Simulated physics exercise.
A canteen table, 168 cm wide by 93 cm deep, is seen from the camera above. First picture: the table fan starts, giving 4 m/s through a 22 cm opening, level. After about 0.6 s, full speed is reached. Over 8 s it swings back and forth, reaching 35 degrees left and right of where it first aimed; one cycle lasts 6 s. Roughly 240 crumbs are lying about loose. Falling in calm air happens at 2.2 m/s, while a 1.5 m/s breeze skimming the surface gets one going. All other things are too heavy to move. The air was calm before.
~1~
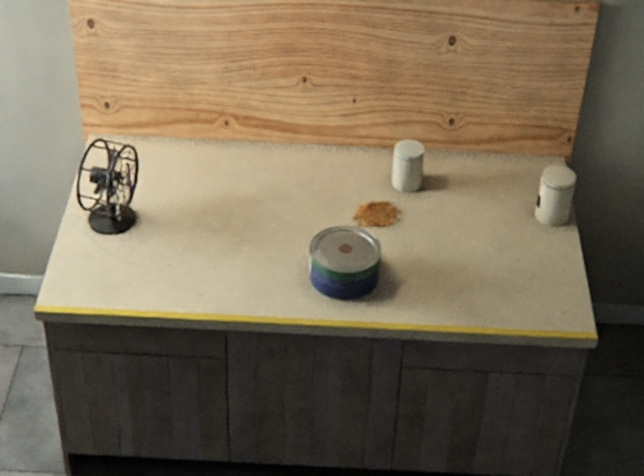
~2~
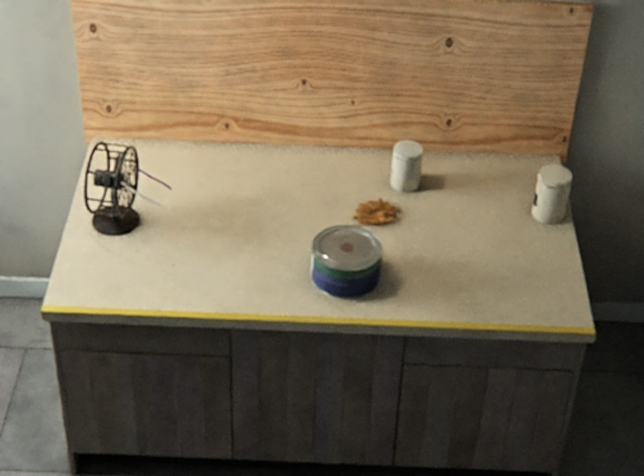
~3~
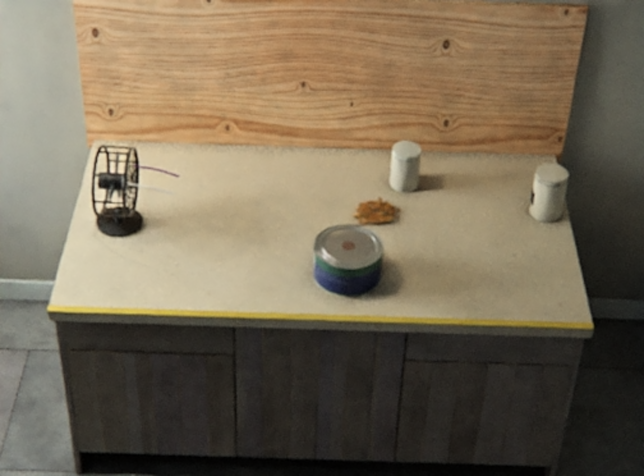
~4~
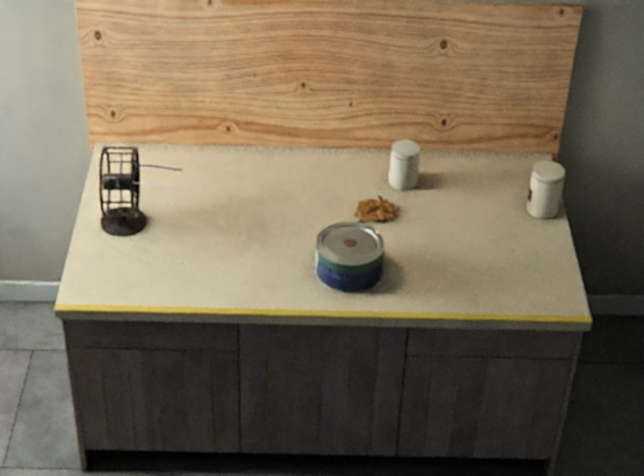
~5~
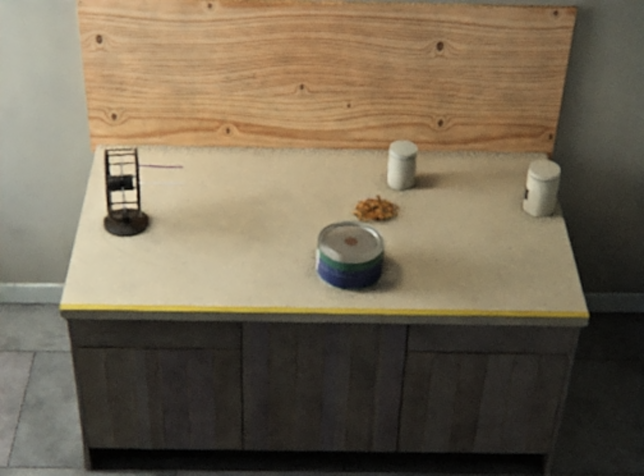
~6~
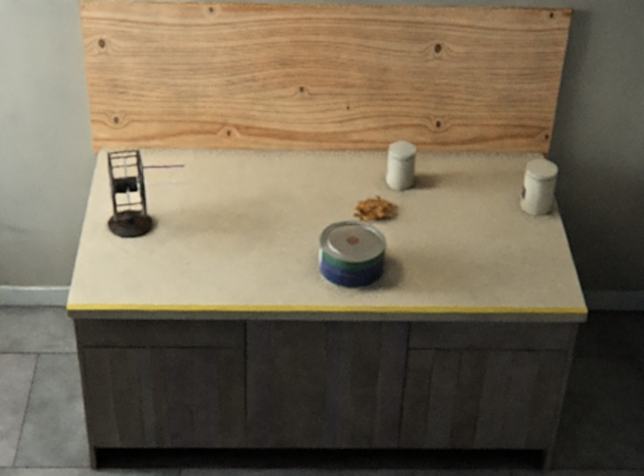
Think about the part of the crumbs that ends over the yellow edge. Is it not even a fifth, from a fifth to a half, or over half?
That edge ends up with fewer than a fifth of them.
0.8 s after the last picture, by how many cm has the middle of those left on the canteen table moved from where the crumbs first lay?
Centre offset: Approx. 50 cm.
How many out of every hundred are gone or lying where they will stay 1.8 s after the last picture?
I reckon around 70 per cent.
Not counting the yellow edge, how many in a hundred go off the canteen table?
Some 100 per cent.
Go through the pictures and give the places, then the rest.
In the first frame, the middle of the crumbs is near (376, 214), none has stirred yet and the mouth of the table fan is at (108, 178).
In the second frame, the middle of the crumbs is near (376, 213), none has stirred yet and the yellow edge is centred on (318, 323).
In the third frame, the middle of the crumbs is near (376, 213), none has stirred yet, the top of a jar is at (407, 149) and the top of a large tin is at (349, 245).
In the fourth frame, the middle of the crumbs is near (376, 211), none has stirred yet and the head of the table fan has turned about 17 degrees towards the back.
In the fifth frame, the middle of the crumbs is near (375, 210) and none has stirred yet.
In the sixth frame, the middle of the crumbs is near (375, 210), none has stirred yet and the head of the table fan has turned about 26 degrees towards the back.
Then, 0.8 s after the last picture, 71 % are still on the top, 0 % are over the yellow edge; the middle of those left on the top is near (523, 227).
Then, 1.8 s after the last picture, 31 % are still on the top, 0 % are over the yellow edge; the middle of those left on the top is near (504, 225).
Then, 3.6 s after the last picture, 13 % are still on the top, 0 % are over the yellow edge.
Then, 7.2 s after the last picture, at the end, 0 % are over the yellow edge.
